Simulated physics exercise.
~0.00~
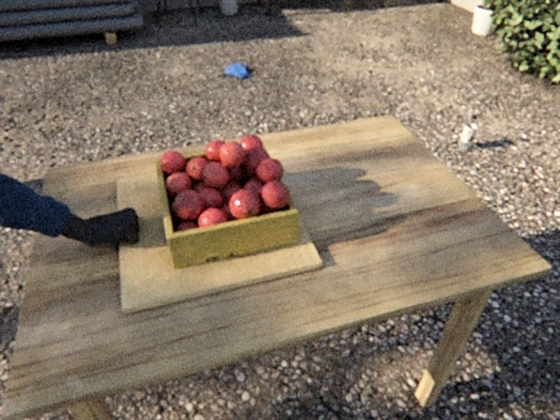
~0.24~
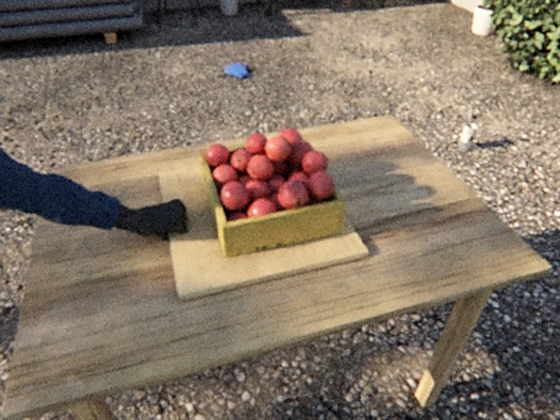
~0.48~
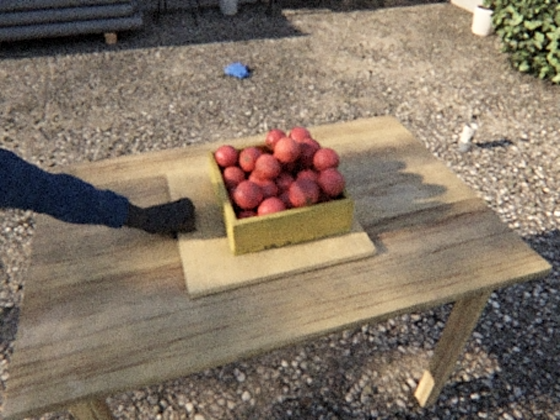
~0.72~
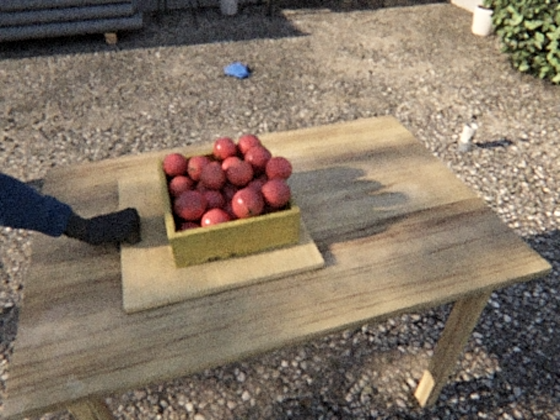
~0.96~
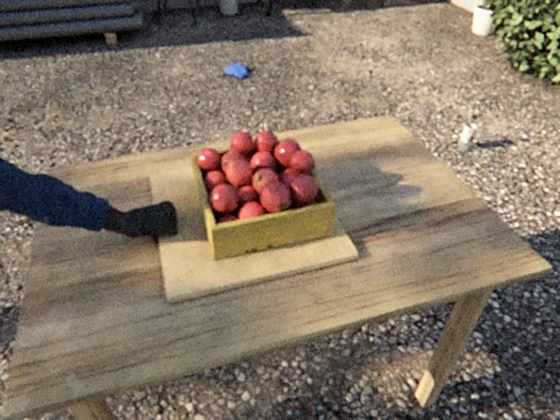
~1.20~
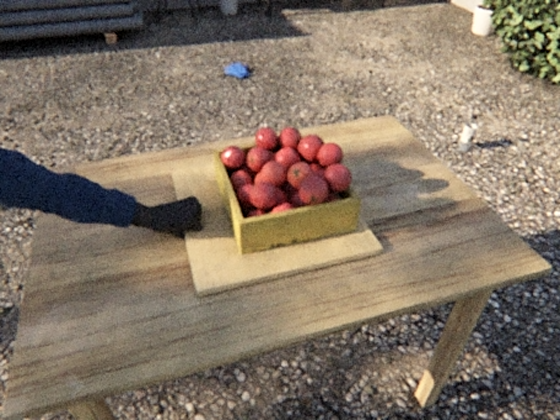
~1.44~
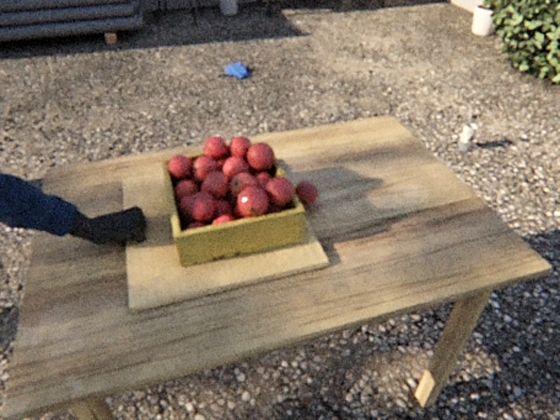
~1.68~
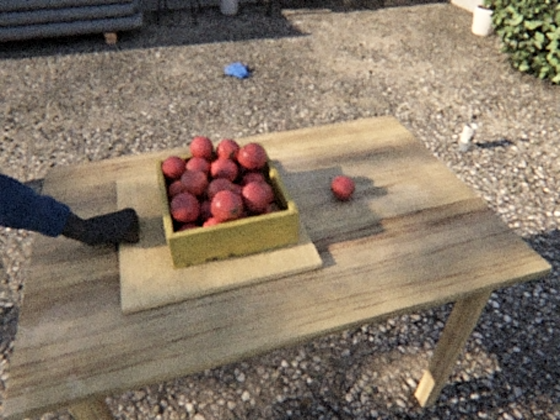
At first, a yellow tote heaped with red tomatoes sits on a pale board toward the left of a wooden table outdoors, with a dark-gloved hand at the board's left edge. The arm moves the board and tote a short way to the right, then back to the left. It slides them right a second time, and the piled tomatoes shift but stay in the tote. As the board returns left again, one tomato comes off over the right side. It ends up on the bare tabletop to the right, while the rest remain heaped in the tote.
